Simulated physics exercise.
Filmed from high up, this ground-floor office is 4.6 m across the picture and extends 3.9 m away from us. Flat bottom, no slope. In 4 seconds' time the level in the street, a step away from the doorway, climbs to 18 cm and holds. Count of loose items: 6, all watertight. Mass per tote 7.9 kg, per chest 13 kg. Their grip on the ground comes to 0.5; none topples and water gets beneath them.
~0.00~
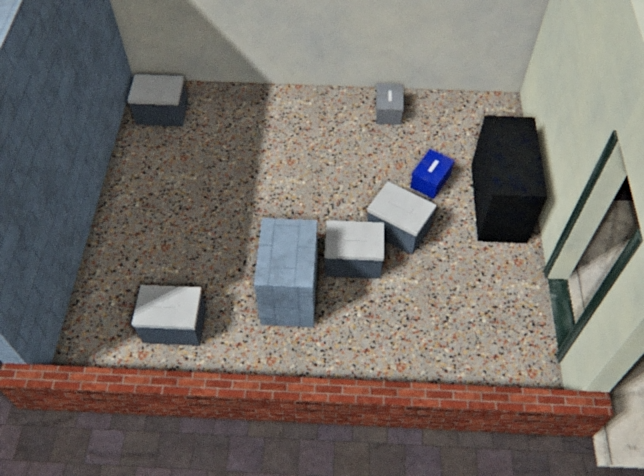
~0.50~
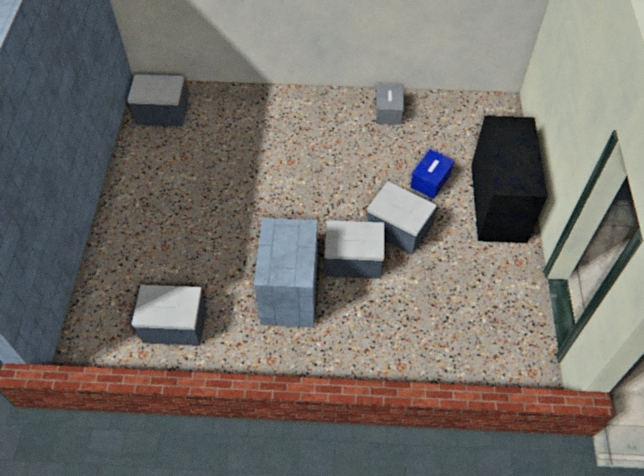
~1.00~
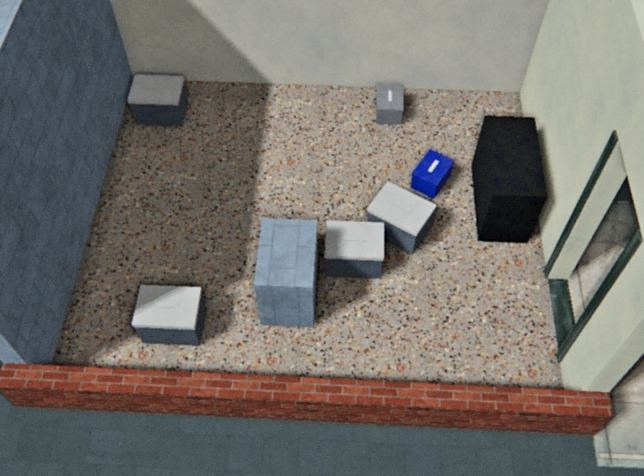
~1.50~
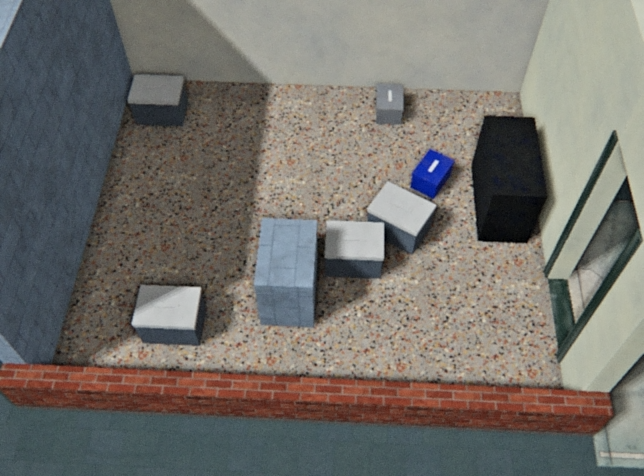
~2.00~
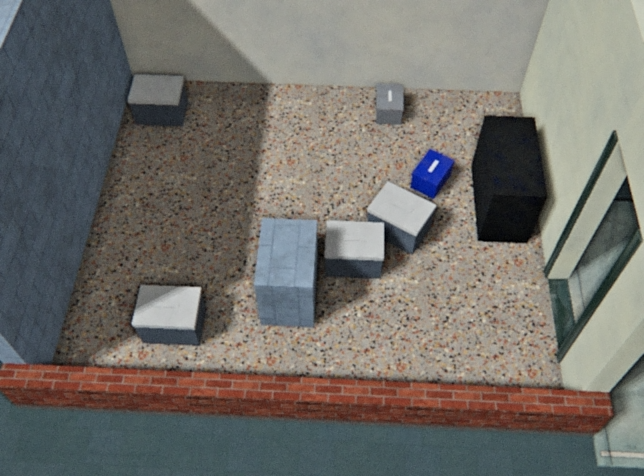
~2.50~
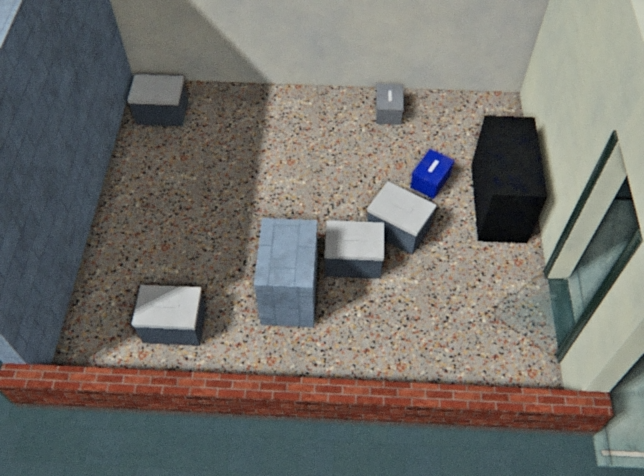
Water covers the dark paving outside a low brick wall, seen from high above a room with a speckled floor. Inside, pale-topped grey boxes stand around a taller blue-grey block, with a small blue tote right of centre, a black cabinet beyond it and a green-framed doorway at right. The street water deepens, then a small, clear patch slips in through the doorway, while the objects and camera stay still.
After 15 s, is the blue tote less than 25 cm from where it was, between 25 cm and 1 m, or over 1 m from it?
Looks like it will stay roughly where it was.
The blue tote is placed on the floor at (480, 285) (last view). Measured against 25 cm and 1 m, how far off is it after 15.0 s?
Result: It drifts a great deal.
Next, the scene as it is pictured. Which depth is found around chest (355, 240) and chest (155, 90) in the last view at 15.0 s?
About 7 and 7 cm.
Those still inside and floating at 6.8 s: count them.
Answer: 0.
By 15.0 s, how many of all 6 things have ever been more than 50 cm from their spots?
Count: 4.
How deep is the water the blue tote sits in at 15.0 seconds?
Roughly 5 cm at that moment.
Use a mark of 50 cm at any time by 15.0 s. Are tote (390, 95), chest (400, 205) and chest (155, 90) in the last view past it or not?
First smaller, then greater, then greater.
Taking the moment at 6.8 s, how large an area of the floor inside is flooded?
Some 9.0 m2 of it.
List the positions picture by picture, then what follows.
The blue tote at (433, 167) rests on the ground; 0.0 m2 under water; 0 of 6 have shifted, in the first picture.
The blue tote at (433, 167), on the bottom; 0.0 m2 under water; 0 of 6 have shifted, in the second picture.
The blue tote at (433, 167) rests on the ground; water covers 0.0 m2; 0 of 6 have shifted, in the third picture.
The blue tote at (433, 167) rests on the ground; 0.0 m2 under water; 0 of 6 have shifted, in the fourth picture.
The blue tote at (433, 167) rests on the ground; water covers 0.0 m2; 0 of 6 have shifted, in the fifth picture.
The blue tote at (433, 167), on the bottom; 0.3 m2 under water; 0 of 6 have shifted, in the sixth picture.
After 3.5 s the blue tote is near (433, 167), 0.0 m from its start, aground; 0 afloat.
After 6.8 s the blue tote is near (433, 167), 0.0 m from its start, aground; 0 afloat.
After 11.0 s the blue tote is near (433, 167), 0.0 m from its start, aground; 0 afloat.
After 15.0 s the blue tote is near (434, 167), 0.0 m from its start, aground; 3 afloat.
